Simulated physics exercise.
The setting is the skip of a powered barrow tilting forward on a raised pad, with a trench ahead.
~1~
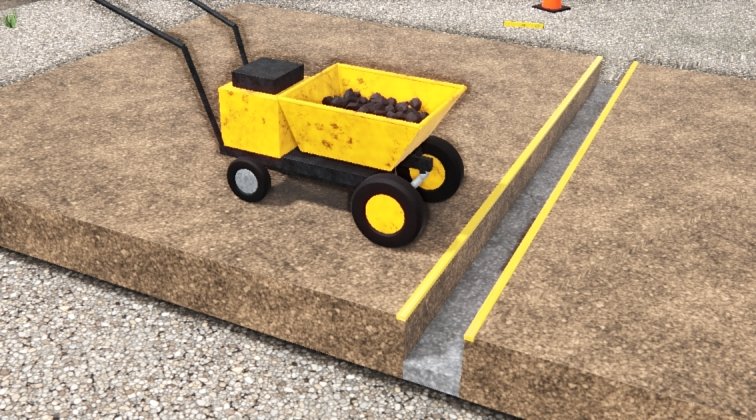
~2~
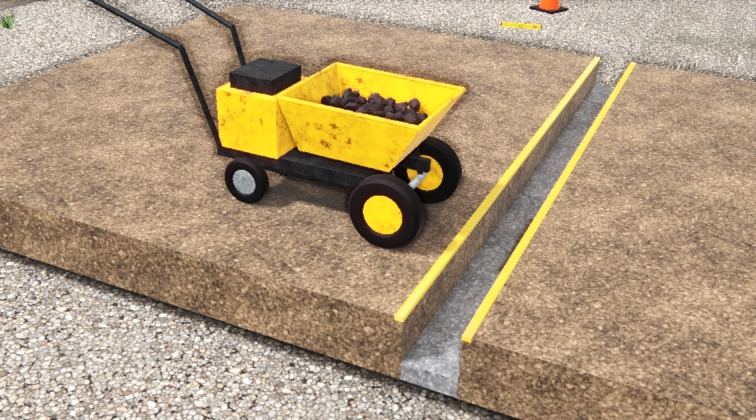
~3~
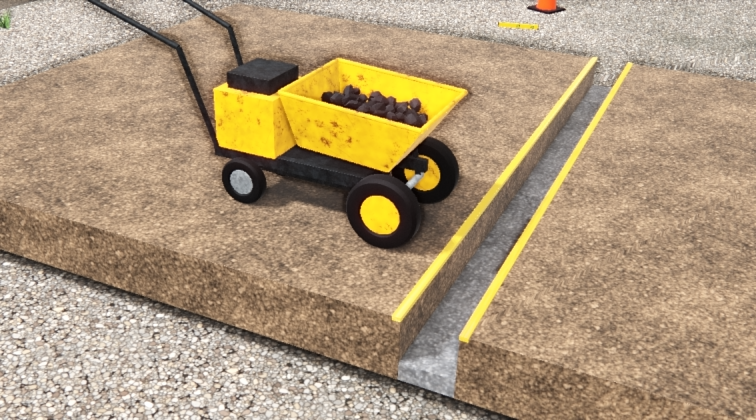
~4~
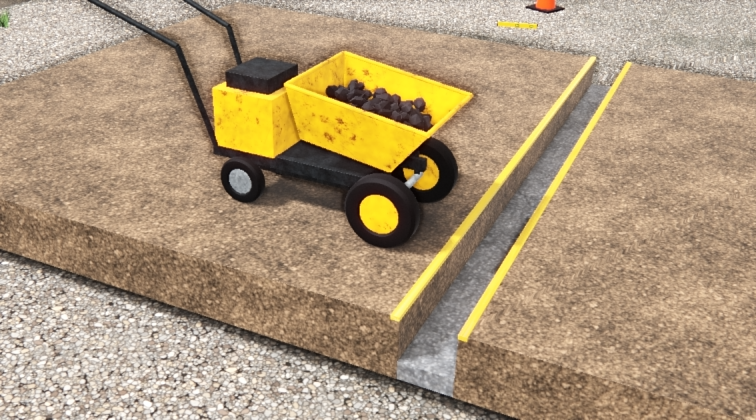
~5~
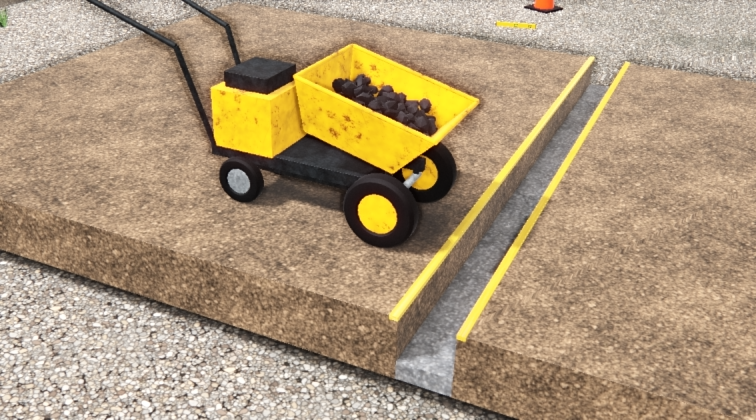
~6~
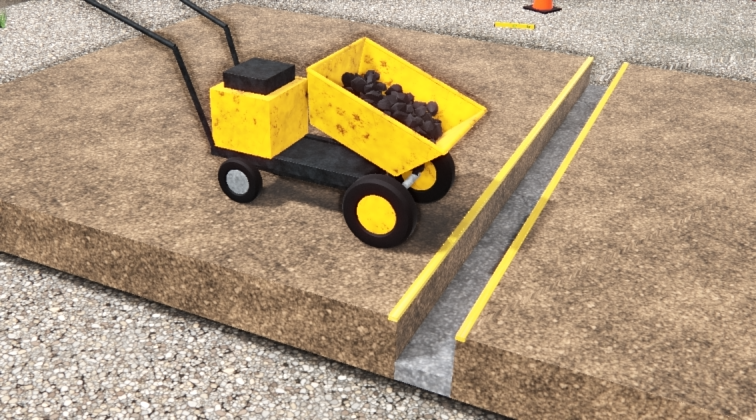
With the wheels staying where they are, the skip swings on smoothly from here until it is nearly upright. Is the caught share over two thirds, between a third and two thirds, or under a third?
Watching it, what goes in is between one-third and two-thirds of the load.
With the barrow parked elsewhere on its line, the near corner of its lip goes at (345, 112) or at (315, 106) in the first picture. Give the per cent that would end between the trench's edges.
First try: 50 per cent; second try: 20 per cent.
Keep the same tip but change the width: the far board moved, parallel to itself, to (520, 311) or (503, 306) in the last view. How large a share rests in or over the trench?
Lab note: Case 1 near 100 percent, case 2 near 90 percent.
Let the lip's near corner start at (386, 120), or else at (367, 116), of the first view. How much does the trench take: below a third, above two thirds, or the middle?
For the first position, above two thirds; for the second, more than two thirds.
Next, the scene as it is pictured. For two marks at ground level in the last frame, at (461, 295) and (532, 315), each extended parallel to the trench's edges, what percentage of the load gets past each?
Respectively 60 and 10 %.
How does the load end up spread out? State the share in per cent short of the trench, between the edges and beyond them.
I'd put short at close to 0, between at close to 45 and beyond at close to 45 per cent.
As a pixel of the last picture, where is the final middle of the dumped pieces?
Somewhere around (508, 247) in the final view.
Soon, skip tipped steeply; all in the skip.
A while on, skip tipped right over; most in the skip; a small part in or heaped over the trench; a small part beyond it; a stray few falling.
Towards the end, skip tipped right over; about a quarter in the skip; about a third in or heaped over the trench; about half beyond it.
Finally, skip tipped right over; a small part in the skip; about half in or heaped over the trench; about half beyond it.
